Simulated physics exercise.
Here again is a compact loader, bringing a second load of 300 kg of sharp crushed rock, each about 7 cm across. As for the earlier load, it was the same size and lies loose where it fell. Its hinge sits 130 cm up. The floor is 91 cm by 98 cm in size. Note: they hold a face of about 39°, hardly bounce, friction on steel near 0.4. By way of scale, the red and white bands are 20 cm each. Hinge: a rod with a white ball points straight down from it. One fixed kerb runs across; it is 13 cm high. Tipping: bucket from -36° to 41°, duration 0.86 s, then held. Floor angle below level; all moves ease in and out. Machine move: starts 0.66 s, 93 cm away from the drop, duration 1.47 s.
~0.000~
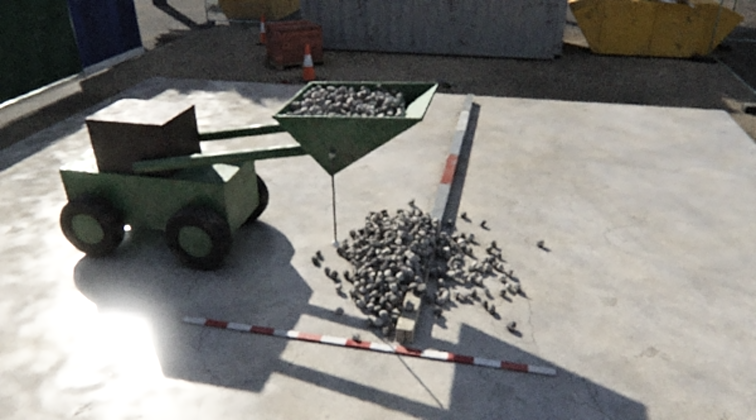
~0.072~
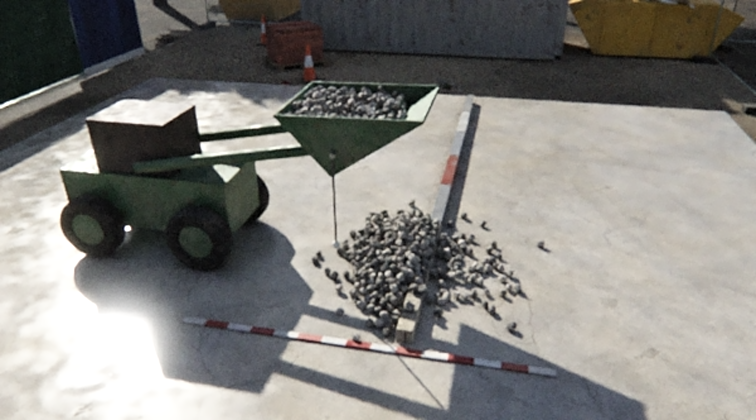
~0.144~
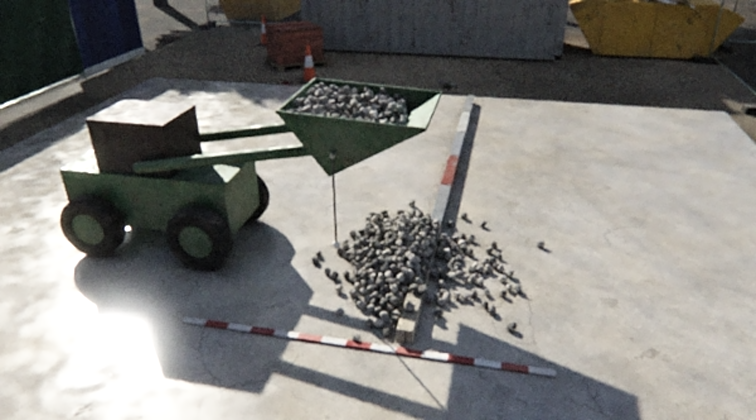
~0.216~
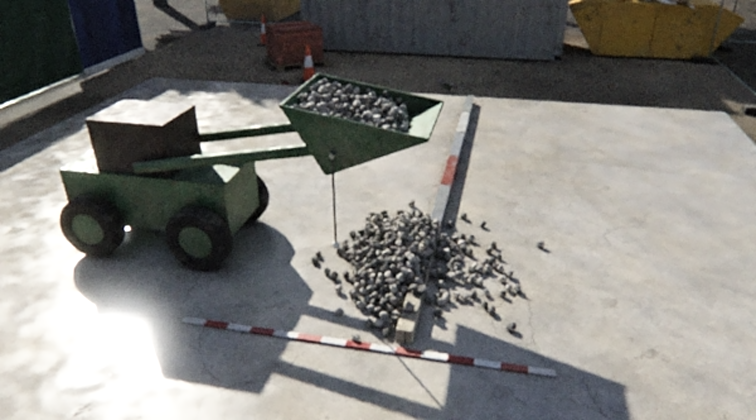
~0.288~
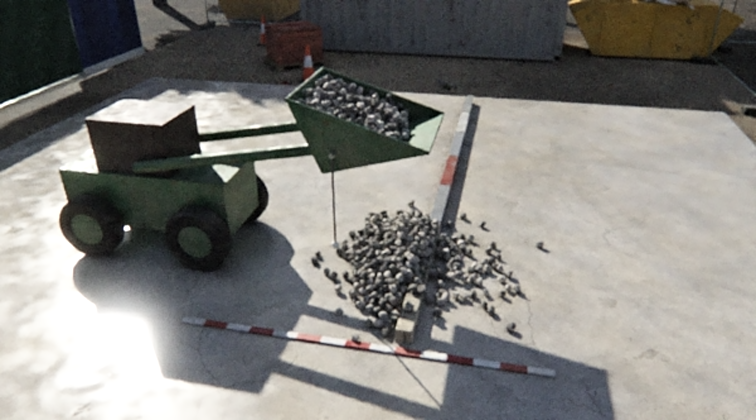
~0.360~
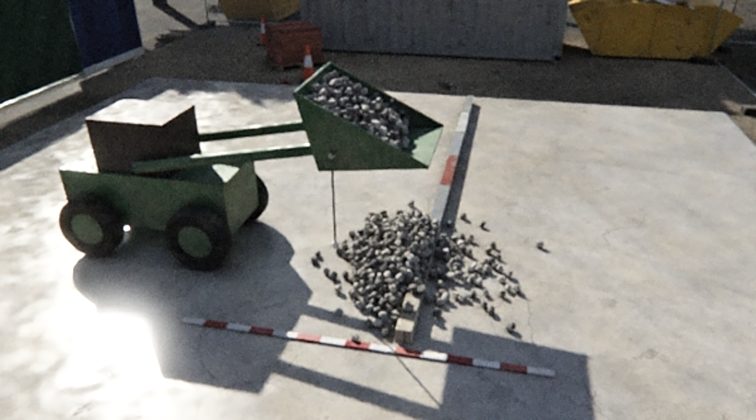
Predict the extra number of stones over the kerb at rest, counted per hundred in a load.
About 47 more per hundred stones.
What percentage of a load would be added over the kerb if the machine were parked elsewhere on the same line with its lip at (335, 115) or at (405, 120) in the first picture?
Near 0 in a hundred, then near 25 in a hundred.
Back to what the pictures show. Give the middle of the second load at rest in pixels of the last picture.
Centre at roughly (421, 260).
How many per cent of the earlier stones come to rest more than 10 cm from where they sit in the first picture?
5 %.
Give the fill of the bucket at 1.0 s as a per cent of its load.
Close to 75 per cent of the load.
After 0.6 s the floor is at 29°; in per cent of one load, 100 in the bucket, 88 on this side of the kerb, 12 over the kerb; the foremost stones are at (512, 282).
After 1.0 s the floor is at 41°; in per cent of one load, 73 in the bucket, 114 on this side of the kerb, 12 over the kerb; the foremost stones are at (512, 282).
After 2.6 s the floor is at 41°; in per cent of one load, 0 in the bucket, 141 on this side of the kerb, 59 over the kerb; the foremost stones are at (561, 272).
After 5.1 s the floor is at 41°; in per cent of one load, 0 in the bucket, 141 on this side of the kerb, 59 over the kerb; the foremost stones are at (561, 272). Net gain over the kerb, 47.
